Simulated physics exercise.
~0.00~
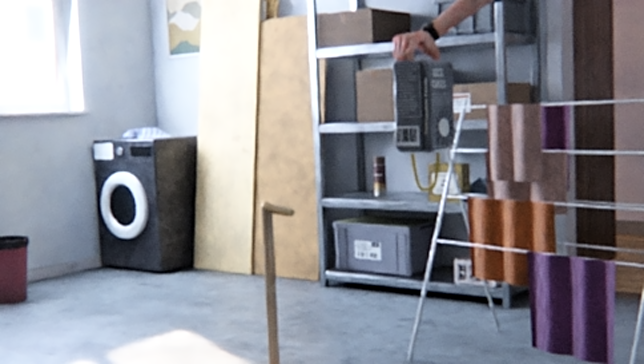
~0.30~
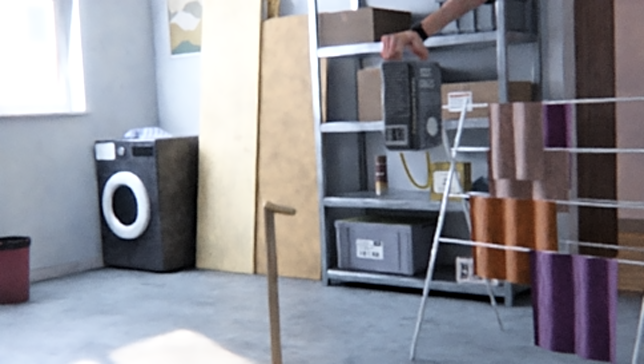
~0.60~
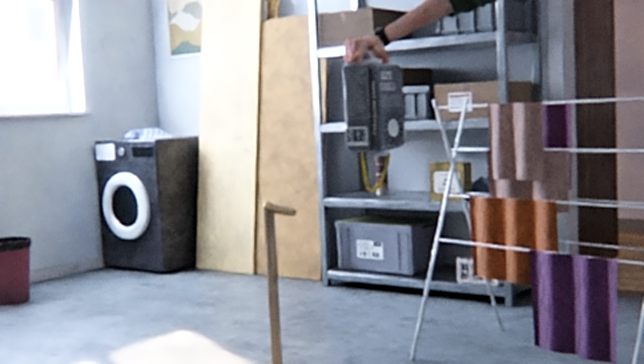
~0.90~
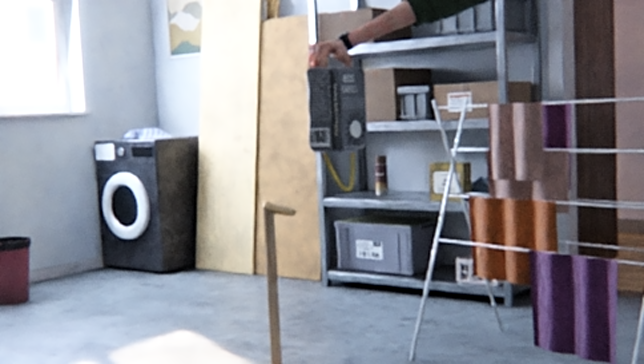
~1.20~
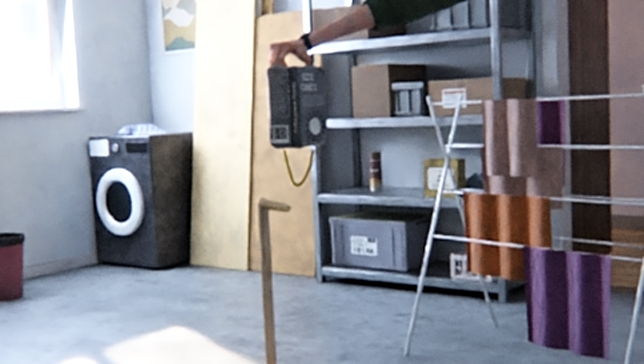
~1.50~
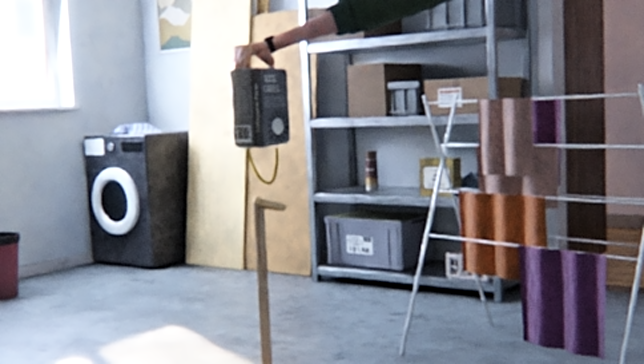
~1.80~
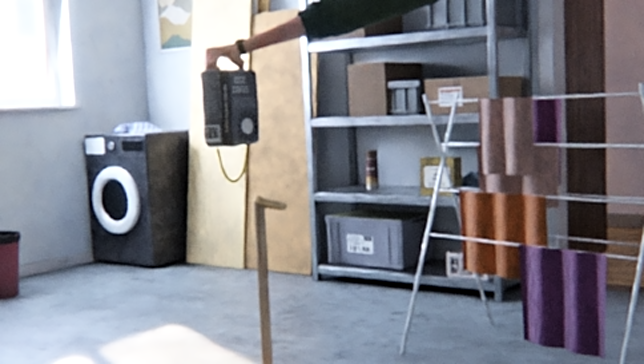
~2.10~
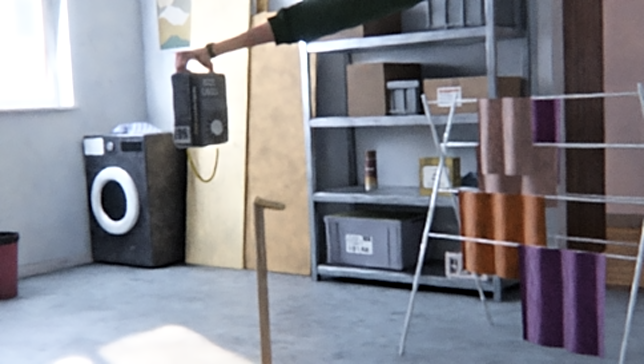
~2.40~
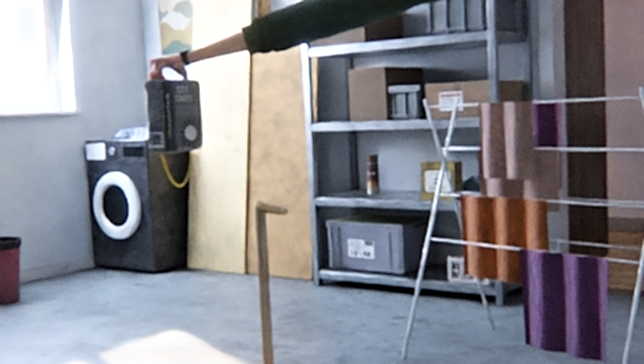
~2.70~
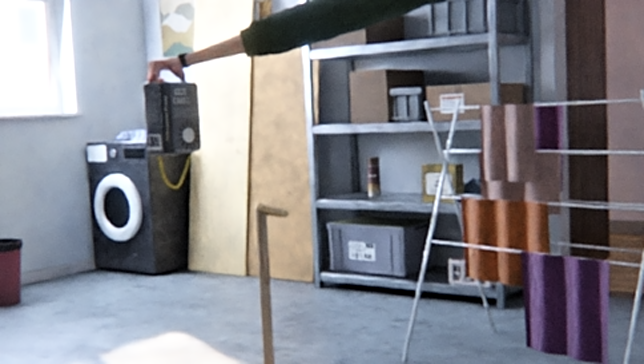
A grey sack, held from above by a hand with a dark band at the wrist, starts in front of metal shelves, beside a rack hung with brown, orange and purple cloths. The hand carries it steadily left, upright, with a yellowish cord loop hanging freely beneath it. As a dark green sleeve comes into view, the sack leaves the shelves and passes above the hooked top of a thin brown post without catching. It continues across the pale boards towards a dark washing machine. Finally it slows and hangs nearly still, clear of the post on its left side, still in the hand's grip.
